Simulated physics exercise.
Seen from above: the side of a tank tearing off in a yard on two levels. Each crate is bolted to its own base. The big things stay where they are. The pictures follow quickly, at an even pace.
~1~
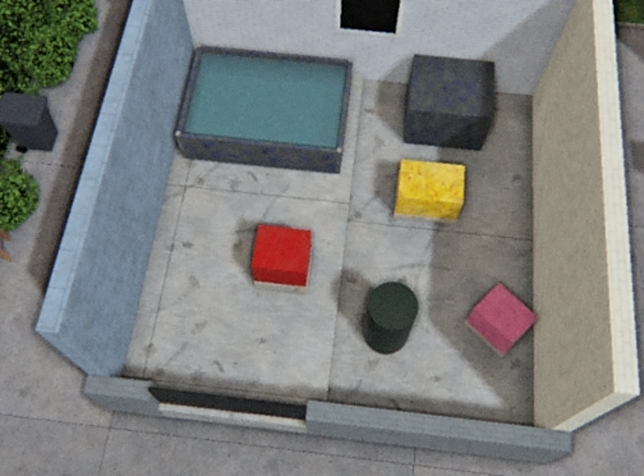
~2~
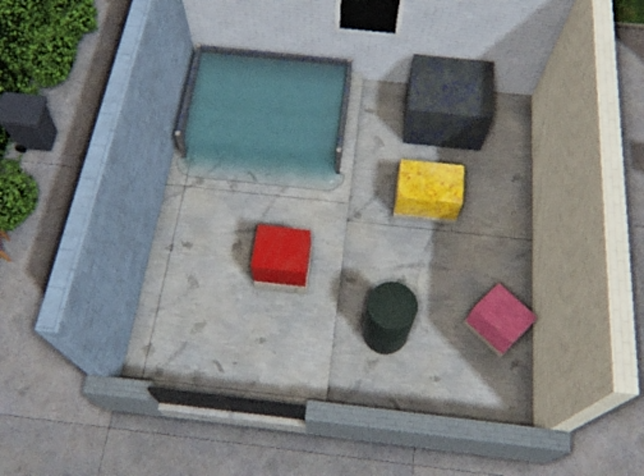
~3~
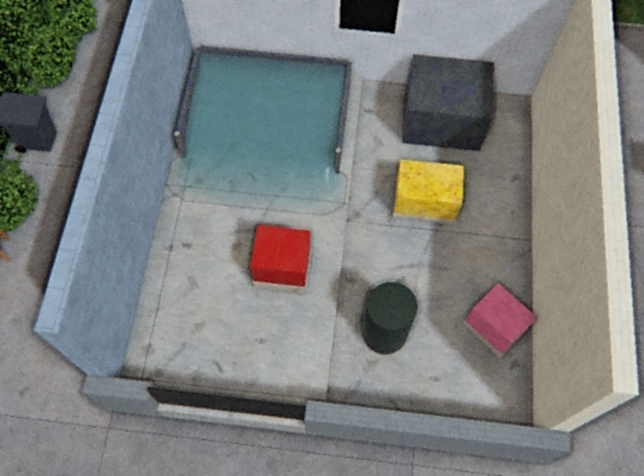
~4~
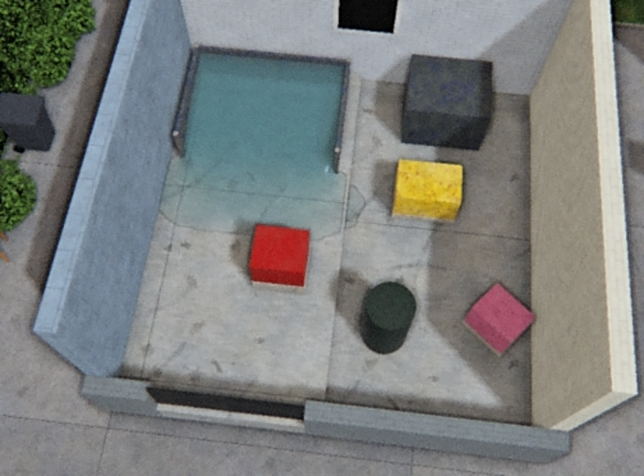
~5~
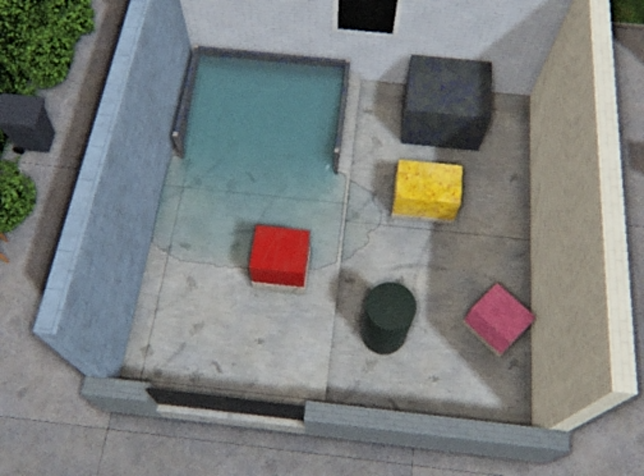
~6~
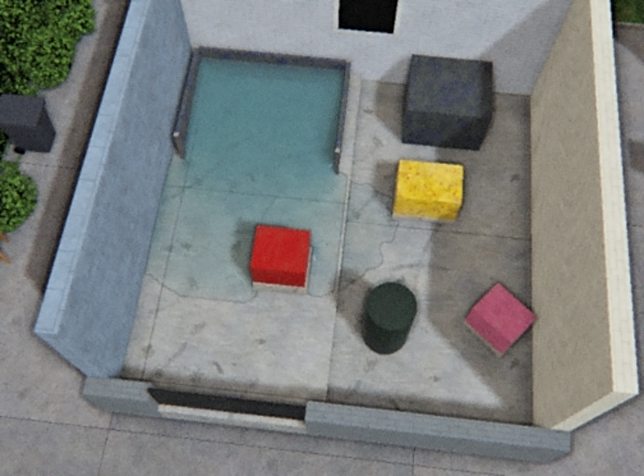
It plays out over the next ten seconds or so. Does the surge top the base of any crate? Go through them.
The yellow crate gets wet; the pink crate gets wet; the red crate gets wet.
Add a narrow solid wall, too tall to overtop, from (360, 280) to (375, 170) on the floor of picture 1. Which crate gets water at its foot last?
I say the yellow-painted one.
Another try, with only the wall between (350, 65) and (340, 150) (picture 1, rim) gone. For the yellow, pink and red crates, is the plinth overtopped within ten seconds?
My reading: The yellow crate is soaked, the pink crate is soaked, the red crate stays dry.
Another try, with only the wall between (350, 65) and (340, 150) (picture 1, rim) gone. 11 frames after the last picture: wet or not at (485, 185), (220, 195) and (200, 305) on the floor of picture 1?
As listed: Under water, no water, free of water.
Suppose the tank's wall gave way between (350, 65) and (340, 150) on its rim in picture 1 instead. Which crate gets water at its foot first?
It is the yellow crate.
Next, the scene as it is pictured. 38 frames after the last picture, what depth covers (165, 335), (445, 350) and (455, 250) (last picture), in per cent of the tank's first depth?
In that order: 18, 25 and 20 per cent.
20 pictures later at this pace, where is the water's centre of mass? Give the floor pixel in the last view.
Around (287, 280).
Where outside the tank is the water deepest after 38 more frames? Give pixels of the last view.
Around (422, 425).
A moment on, water covers 40 % of the floor; the yellow crate water round its plinth, the pink crate not reached, the red crate water round its plinth.
Next, water covers 55 % of the floor; the yellow crate water round its plinth, the pink crate water round its plinth, the red crate water round its plinth.
Then, water covers 75 % of the floor; the yellow crate water round its plinth, the pink crate water round its plinth, the red crate water round its plinth.
Later, water covers 90 % of the floor; the yellow crate water round its plinth, the pink crate water round its plinth, the red crate water round its plinth.
In the end, water covers 100 % of the floor; the yellow crate was topped, the pink crate was topped, the red crate was topped.
